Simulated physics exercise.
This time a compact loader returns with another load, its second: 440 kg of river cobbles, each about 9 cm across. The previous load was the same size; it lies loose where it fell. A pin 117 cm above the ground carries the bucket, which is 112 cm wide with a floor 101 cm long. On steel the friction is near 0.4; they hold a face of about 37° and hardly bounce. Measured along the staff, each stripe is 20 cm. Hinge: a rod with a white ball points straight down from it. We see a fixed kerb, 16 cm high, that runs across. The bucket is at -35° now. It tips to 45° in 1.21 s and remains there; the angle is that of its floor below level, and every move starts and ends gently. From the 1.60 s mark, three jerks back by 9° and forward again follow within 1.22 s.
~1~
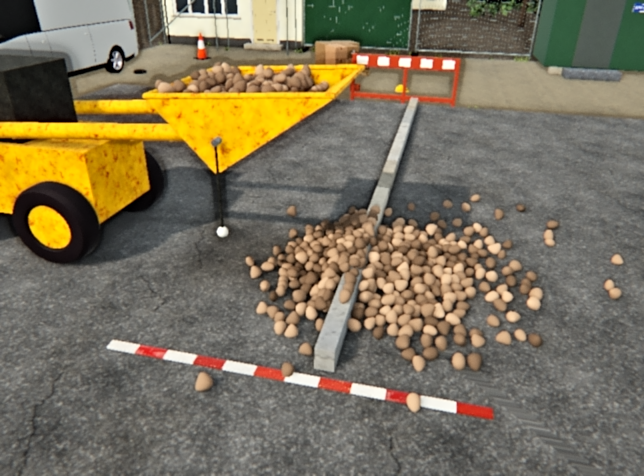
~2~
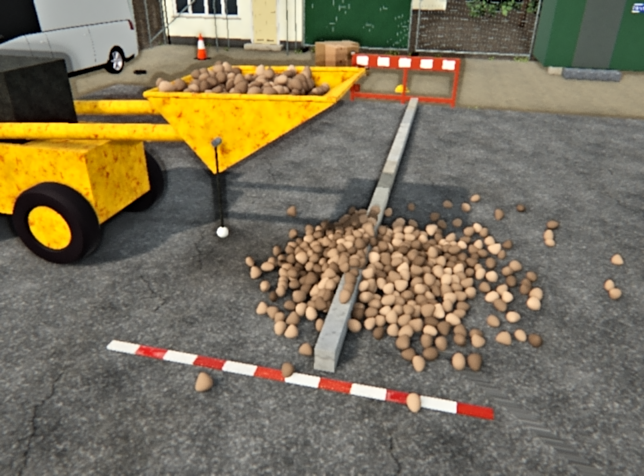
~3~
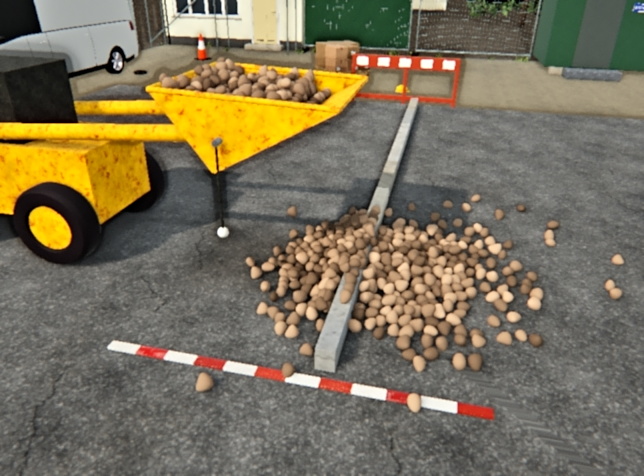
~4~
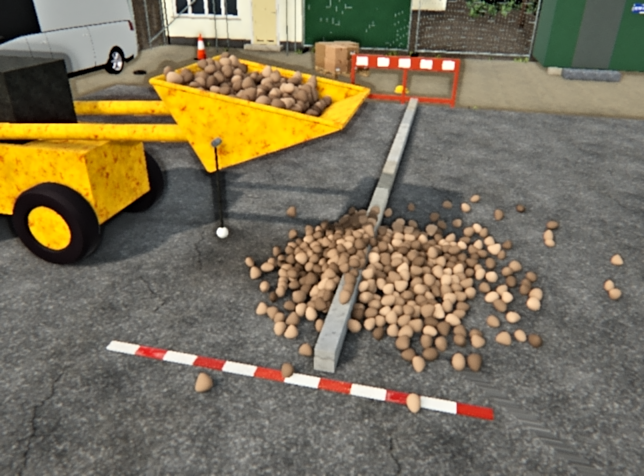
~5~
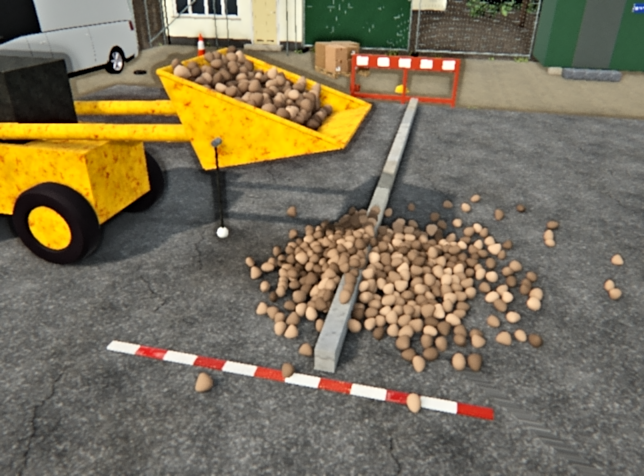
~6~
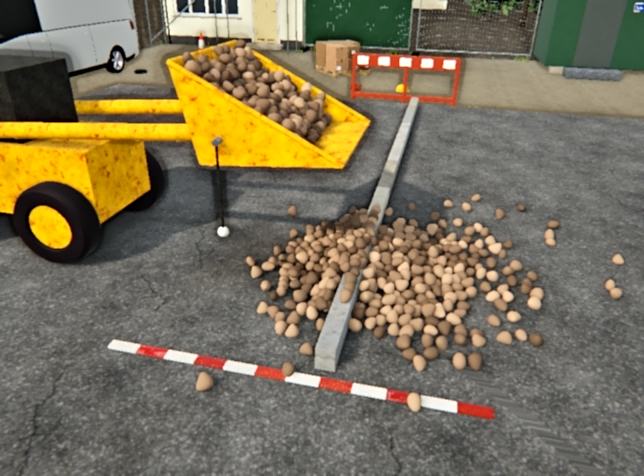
A yellow bucket full of brown stones tilted steadily forward on its machine, its front lip dropping while the load stayed inside, and the loose pile lying across the grey kerb didn't move.
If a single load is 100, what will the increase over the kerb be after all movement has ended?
The increase will be around 41 per cent.
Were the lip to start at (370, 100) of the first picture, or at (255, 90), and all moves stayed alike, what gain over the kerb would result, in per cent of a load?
Some 75 percent first and 0 percent second.
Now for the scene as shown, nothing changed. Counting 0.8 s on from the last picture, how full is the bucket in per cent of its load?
Roughly 50 per cent of its load.
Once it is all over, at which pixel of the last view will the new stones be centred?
I'd put their centre close to (348, 250).
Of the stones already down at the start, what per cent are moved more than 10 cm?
15 per cent.
Then, 0.4 s after the last picture the floor is at 33°; in per cent of one load, 99 in the bucket, 44 on this side of the kerb, 57 over the kerb; the foremost stones are at (567, 252).
Then, 0.8 s after the last picture the floor is at 45°; in per cent of one load, 49 in the bucket, 92 on this side of the kerb, 59 over the kerb; the foremost stones are at (567, 252).
Then, 2.8 s after the last picture the floor is at 45°; in per cent of one load, 0 in the bucket, 102 on this side of the kerb, 98 over the kerb; the foremost stones are at (567, 252).
Then, 5.4 s after the last picture the floor is at 45°; in per cent of one load, 0 in the bucket, 102 on this side of the kerb, 98 over the kerb; the foremost stones are at (567, 252). Net gain over the kerb, 41.
